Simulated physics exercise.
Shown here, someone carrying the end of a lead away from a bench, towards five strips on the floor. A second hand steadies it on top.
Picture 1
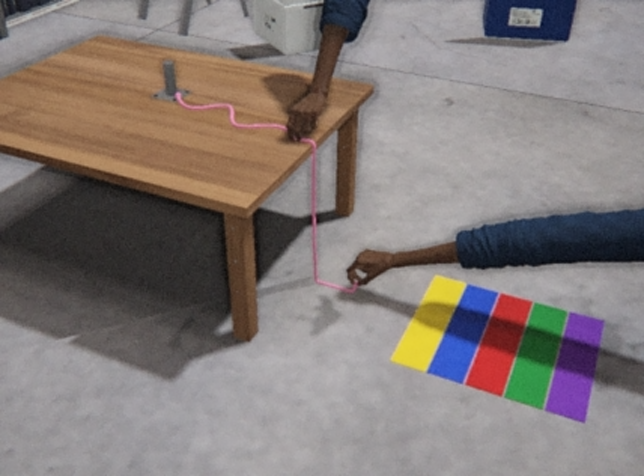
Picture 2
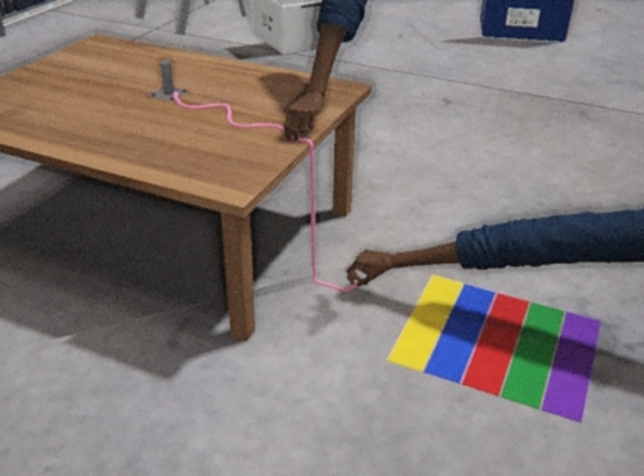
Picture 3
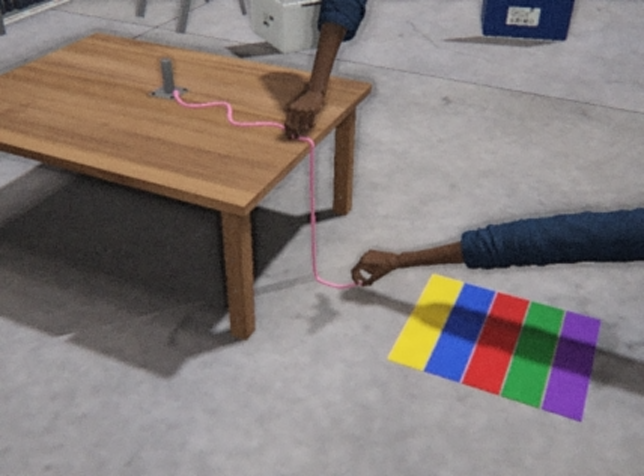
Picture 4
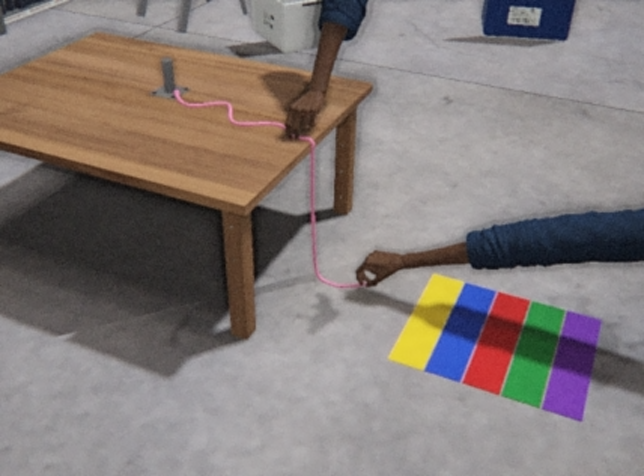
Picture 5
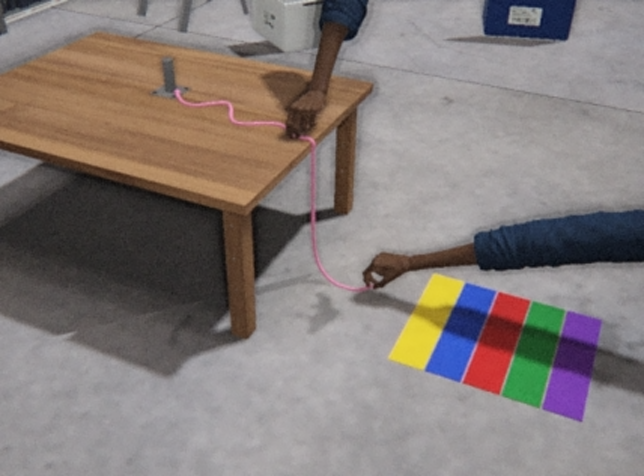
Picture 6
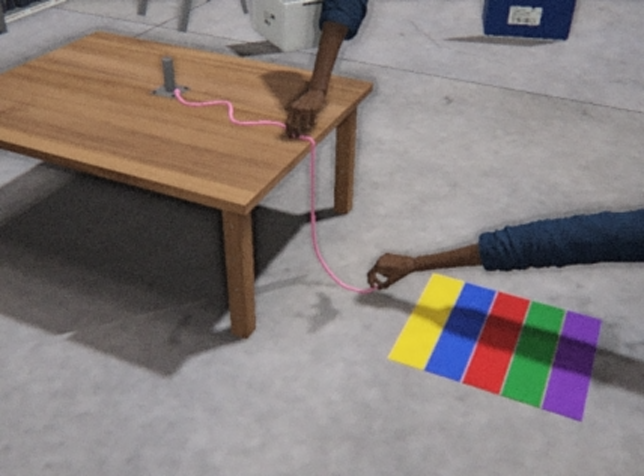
A hand slowly draws the end of a pink cord right, towards coloured strips.
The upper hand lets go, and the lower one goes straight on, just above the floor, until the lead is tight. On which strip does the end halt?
The end stops over the red strip.
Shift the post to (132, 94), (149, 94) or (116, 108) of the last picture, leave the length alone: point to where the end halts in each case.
About (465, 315), (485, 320) and (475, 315).
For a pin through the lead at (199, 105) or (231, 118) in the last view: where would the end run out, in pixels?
In that order: (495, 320) and (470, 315).
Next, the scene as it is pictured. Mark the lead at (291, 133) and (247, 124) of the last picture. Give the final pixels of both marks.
At (326, 149), then (282, 125).
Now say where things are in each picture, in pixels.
In the first picture, end (356, 282); yellow (416, 349); blue (452, 360); red (490, 372); green (529, 384); purple (569, 396).
In the second picture, end (356, 283); lead through (182, 105) (229, 113) (273, 126) (312, 159) (313, 219) (314, 272).
In the third picture, end (360, 283).
In the fourth picture, end (365, 284); lead through (183, 104) (230, 112) (274, 124) (312, 158) (313, 217) (317, 271).
In the fifth picture, end (372, 286).
In the sixth picture, end (376, 287); lead through (183, 103) (231, 111) (275, 124) (313, 157) (313, 216) (329, 272).
Soon after, end near (434, 303); over yellow.
After that, end near (477, 316); over blue.
At the stop, end near (505, 324); over red. It gets as far as the red strip.
